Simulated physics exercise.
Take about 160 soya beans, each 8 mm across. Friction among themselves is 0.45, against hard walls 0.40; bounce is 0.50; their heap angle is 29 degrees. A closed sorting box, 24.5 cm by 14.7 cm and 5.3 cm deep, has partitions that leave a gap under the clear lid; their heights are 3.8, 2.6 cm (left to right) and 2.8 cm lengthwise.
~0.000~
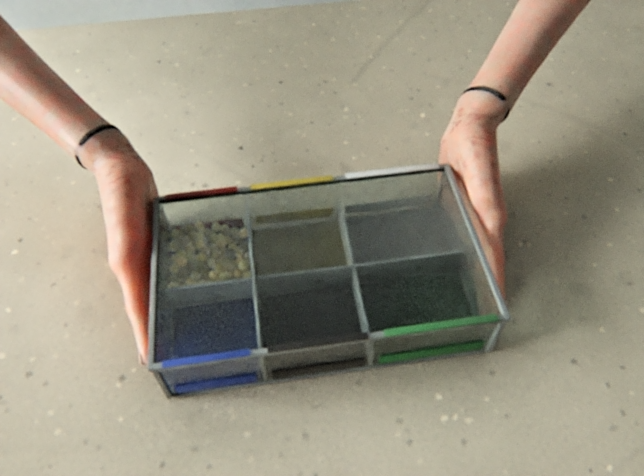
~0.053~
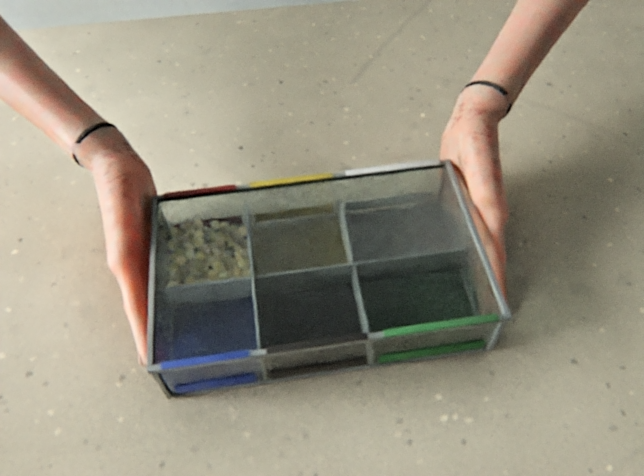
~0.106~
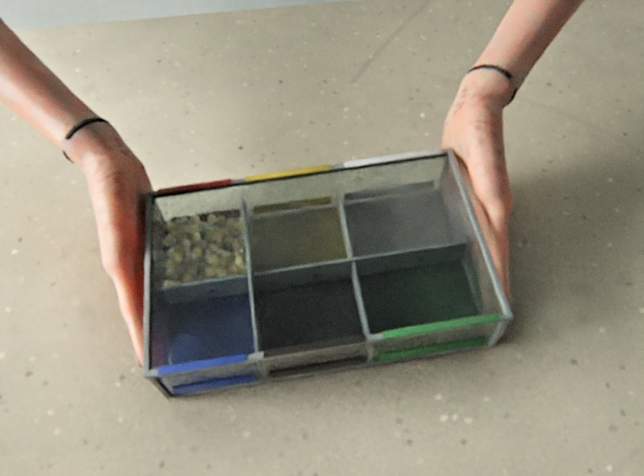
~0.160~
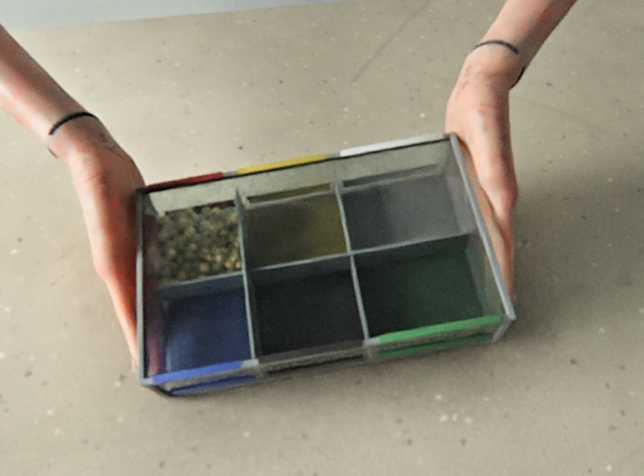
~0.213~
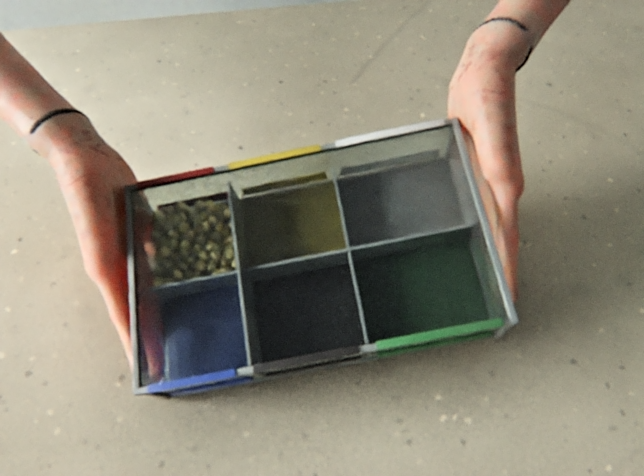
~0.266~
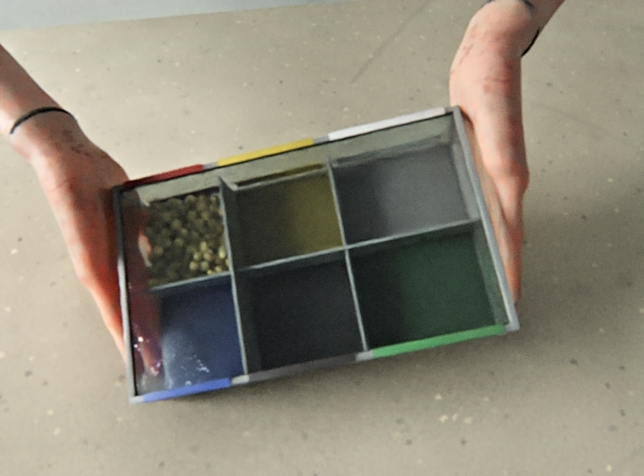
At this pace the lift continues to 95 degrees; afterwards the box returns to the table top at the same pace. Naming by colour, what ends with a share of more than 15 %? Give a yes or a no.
Red: Succeeds. Blue: Succeeds. Green: Fails. Yellow: Fails. White: Fails. Black: Fails.
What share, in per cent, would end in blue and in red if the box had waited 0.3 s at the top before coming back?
Result - blue: 85 %; red: 15 %.
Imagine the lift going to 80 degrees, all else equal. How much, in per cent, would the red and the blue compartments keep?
In per cent, red gets 45 and blue gets 55.
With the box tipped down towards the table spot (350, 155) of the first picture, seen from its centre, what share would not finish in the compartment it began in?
My guess is roughly 10 percent.
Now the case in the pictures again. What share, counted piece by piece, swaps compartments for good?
It works out to about 75 per cent.
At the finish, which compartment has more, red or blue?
Blue comes out ahead.
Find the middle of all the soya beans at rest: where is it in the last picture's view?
Look around (198, 339) in the last picture.
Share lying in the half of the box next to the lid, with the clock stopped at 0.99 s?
About 60 per cent.
Then, at 0.99 s, tilt 94 degrees; red 55 %, blue 45 %.
After 1.47 s, tilt 40 degrees; red 25 %, blue 75 %.
After 2.02 s, tilt 0 degrees; red 25 %, blue 75 %.
At rest (2.5 s), red 25 %, blue 75 %, green 0 %, yellow 0 %, white 0 %, black 0 %.
